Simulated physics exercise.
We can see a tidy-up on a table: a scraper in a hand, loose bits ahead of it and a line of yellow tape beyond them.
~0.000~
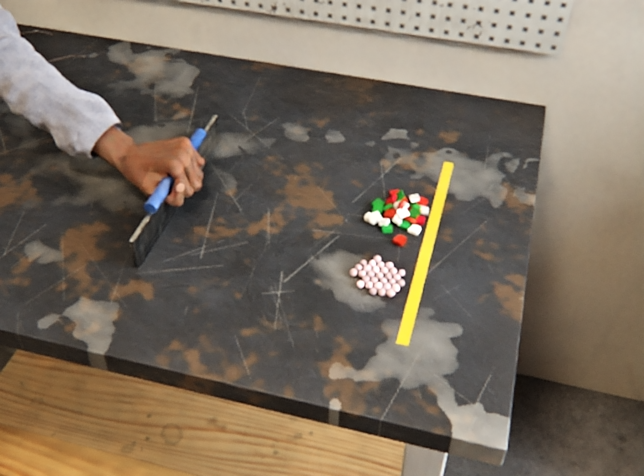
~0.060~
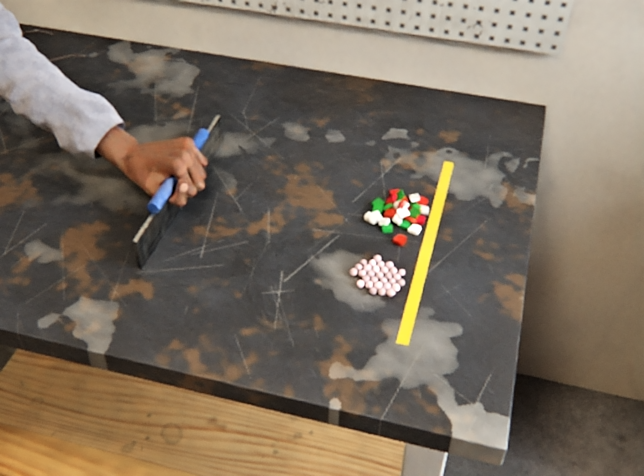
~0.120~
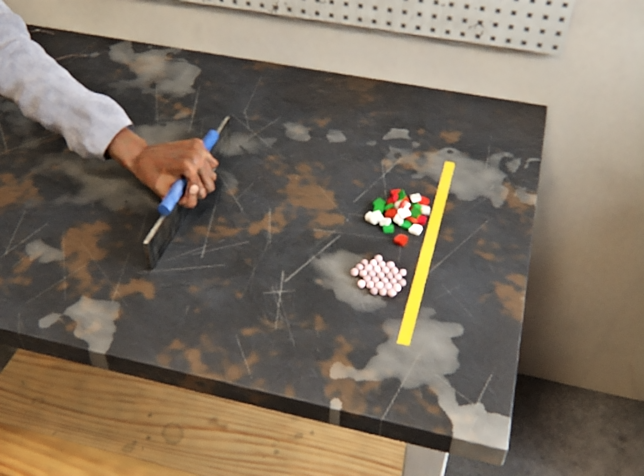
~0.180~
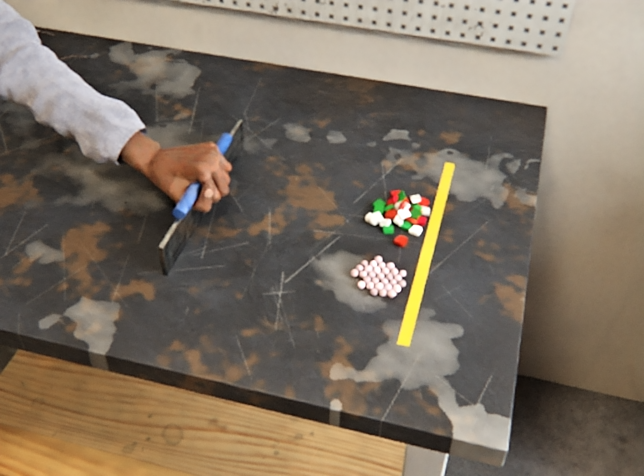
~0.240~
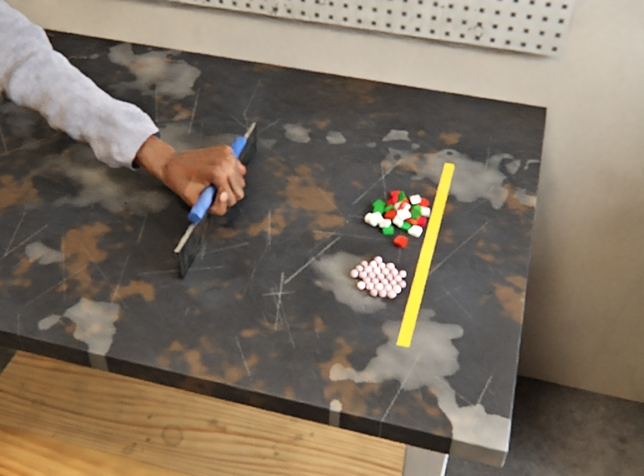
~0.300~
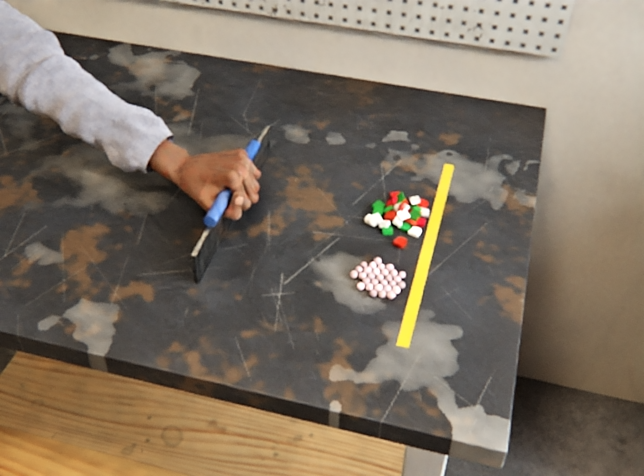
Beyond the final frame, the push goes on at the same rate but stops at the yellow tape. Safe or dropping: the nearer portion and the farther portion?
In the end the nearer portion sends some to the floor, and the farther portion keeps clear of the drop.
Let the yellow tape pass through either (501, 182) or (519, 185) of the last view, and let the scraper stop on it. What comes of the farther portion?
On the first try it has some fall off, while on the second it has some fall off.
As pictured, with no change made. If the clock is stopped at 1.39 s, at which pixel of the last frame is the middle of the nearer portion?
I'd say its middle is near (509, 296).
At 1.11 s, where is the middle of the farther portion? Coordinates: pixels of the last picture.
(464, 225) or so.
After 0.69 s, scraper still moving, near (337, 204); nearer portion all on the table, its front near (401, 285); farther portion all on the table, its front near (424, 213).
After 1.11 s, scraper stopped at the yellow tape; nearer portion all on the table, its front near (481, 276); farther portion all on the table, its front near (480, 234).
After 1.39 s, scraper stopped at the yellow tape; nearer portion a stray few over the edge; farther portion all on the table, its front near (483, 235).
By the end (2.3 s), scraper stopped at the yellow tape; nearer portion nearly all over the edge; farther portion all on the table, its front near (483, 235).
